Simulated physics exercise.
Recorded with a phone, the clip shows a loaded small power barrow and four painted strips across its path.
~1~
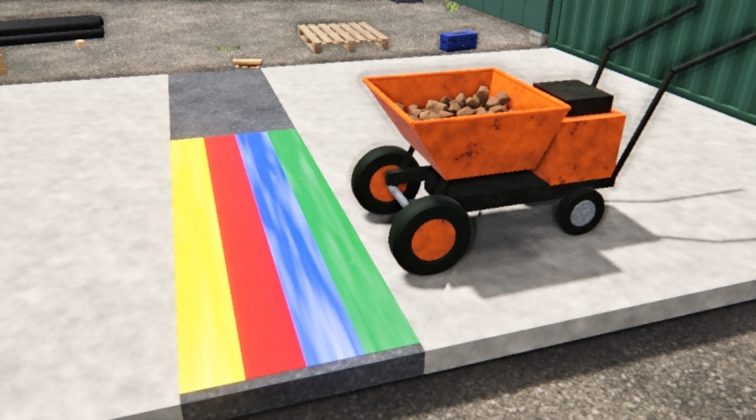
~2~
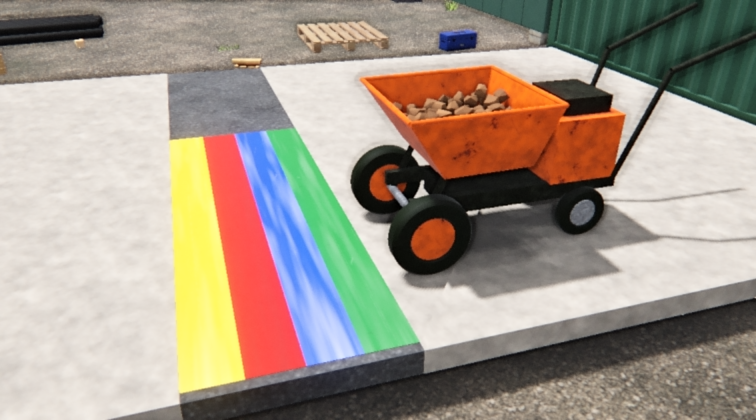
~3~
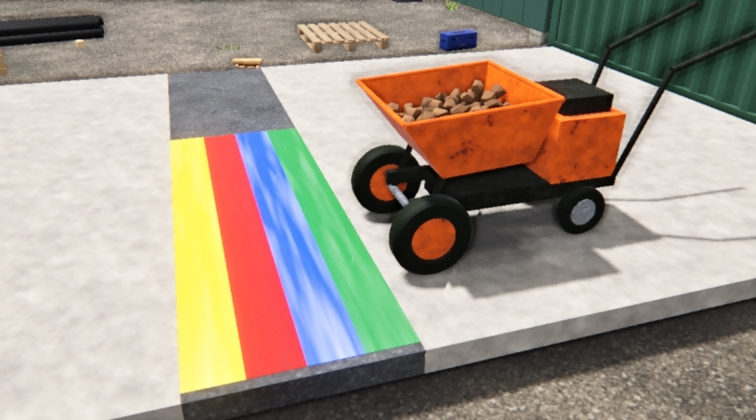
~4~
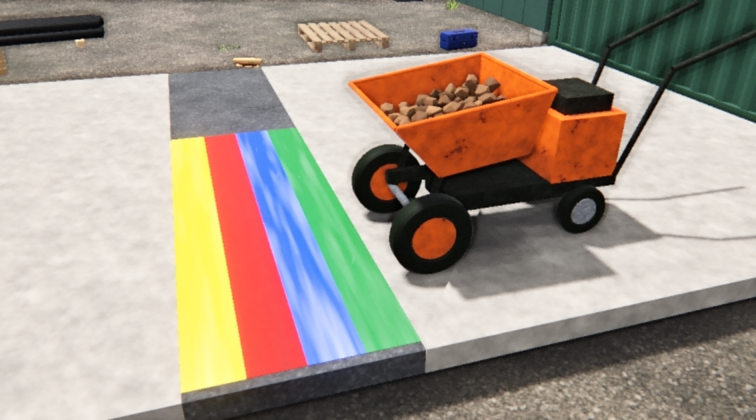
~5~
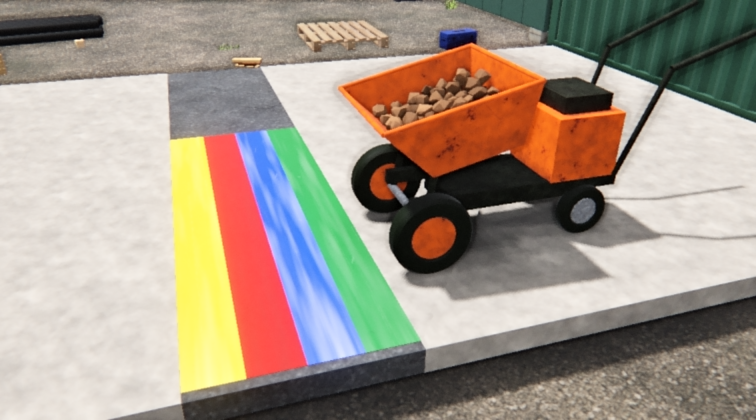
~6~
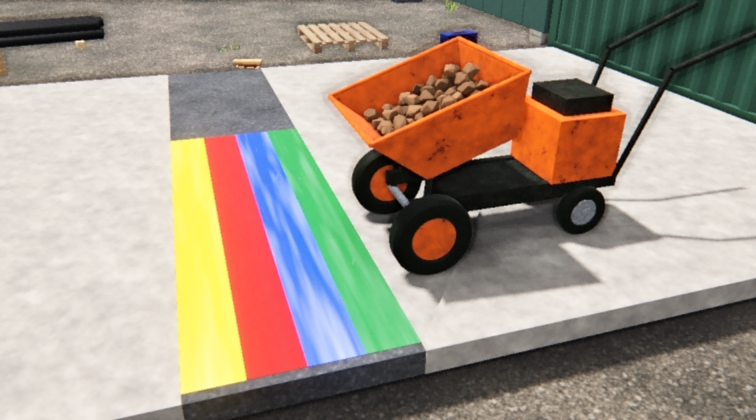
The orange skip of a small barrow, loaded with brown clods, starts out level beside yellow, red, blue and green strips painted on a pale slab. It tilts forward to the left, slightly at first and then clearly, its rear rising while the wheels stay still and the clods remain inside.
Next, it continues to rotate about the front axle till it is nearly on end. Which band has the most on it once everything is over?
Red.
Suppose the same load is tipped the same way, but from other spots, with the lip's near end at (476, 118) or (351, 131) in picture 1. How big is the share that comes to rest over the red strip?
Around 20 % the first time and around 20 % the second.
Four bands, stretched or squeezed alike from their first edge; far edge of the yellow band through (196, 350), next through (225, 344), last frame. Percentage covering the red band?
Near 40 and 40 in a hundred.
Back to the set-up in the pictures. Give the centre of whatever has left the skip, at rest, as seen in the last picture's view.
Close to (251, 259).
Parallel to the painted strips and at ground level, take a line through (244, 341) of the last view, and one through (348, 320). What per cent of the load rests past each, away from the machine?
I'd say about 40 and about 100 in a hundred.
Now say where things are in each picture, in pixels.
Lip of the skip at (413, 124), level; top of the load at (488, 118), clay clods; green strip at (374, 310); blue strip at (322, 320); red strip at (266, 331); yellow strip at (208, 342), in the first frame.
Lip of the skip at (411, 124), level; top of the load at (486, 116), in the second frame.
Lip of the skip at (405, 126), tipped barely; top of the load at (483, 113), in the third frame.
Lip of the skip at (396, 130), tipped a little; top of the load at (487, 101), in the fourth frame.
Lip of the skip at (384, 135), tipped a little; top of the load at (478, 94), in the fifth frame.
Lip of the skip at (371, 145), tipped clearly; top of the load at (467, 90); green strip at (375, 310); blue strip at (323, 320); red strip at (267, 331); yellow strip at (209, 342), in the sixth frame.
Soon after the last picture, skip tipped steeply; all in the skip.
A little later, skip tipped right over; most in the skip; a small part over the blue strip; a small part over the red strip.
Later still, skip tipped right over; a small part in the skip; a small part over the blue strip; about a third over the red strip; about a quarter over the yellow strip; a small part off the paint.
By the end, skip tipped right over; a stray few in the skip; none over the green strip; about a quarter over the blue strip; about a third over the red strip; about a quarter over the yellow strip; a small part off the paint.
